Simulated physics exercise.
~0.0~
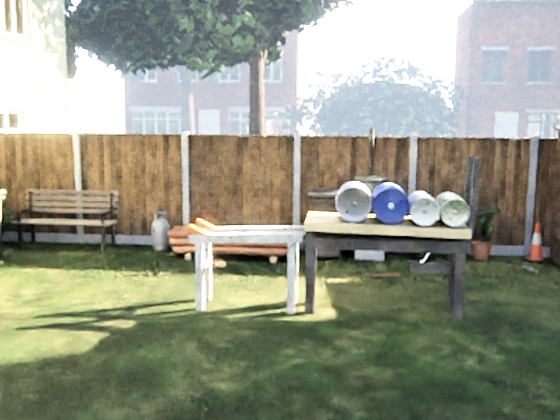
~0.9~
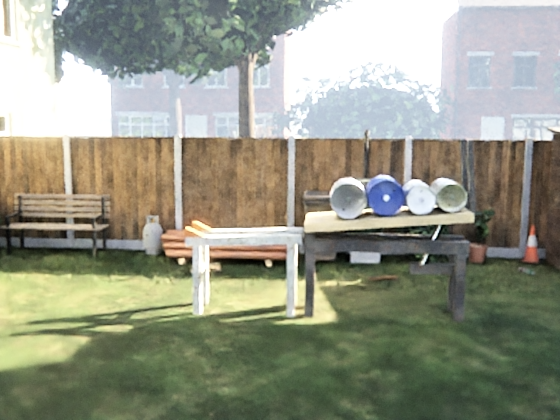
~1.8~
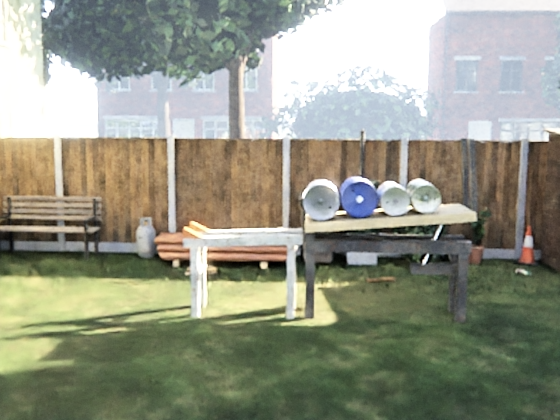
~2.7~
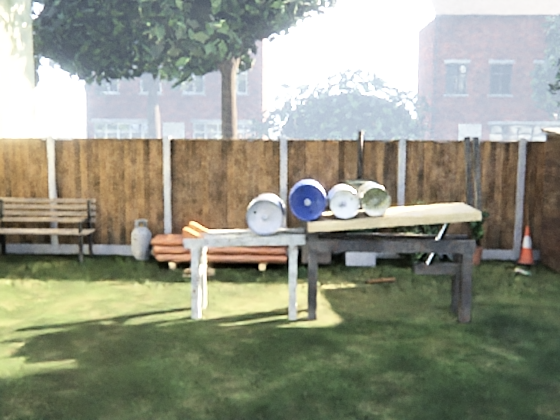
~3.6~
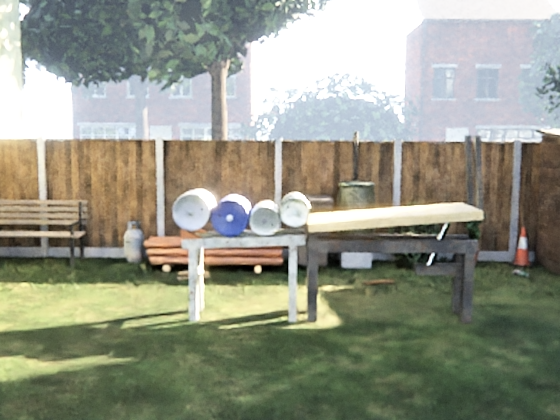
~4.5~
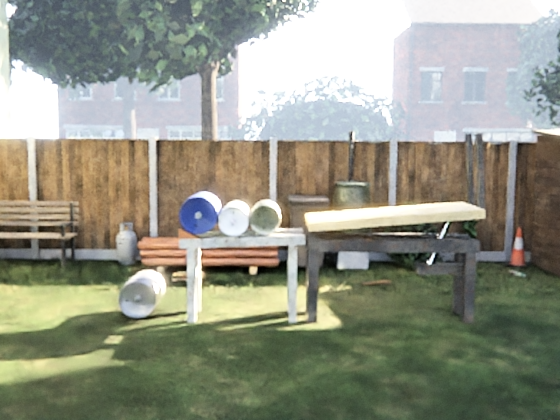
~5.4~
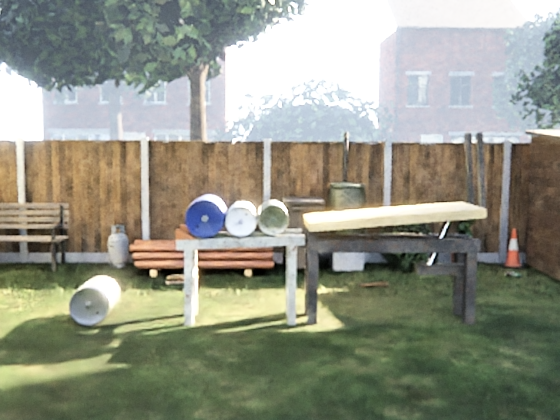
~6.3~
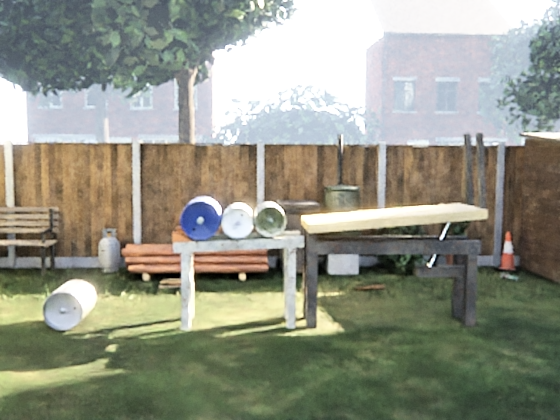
We see four kegs, one of them blue, on a deck in a fenced garden as it tilts and they roll left onto a lower white rack. The leading pale keg drops off the far end onto the grass, while the blue one and two others stay on the rack.
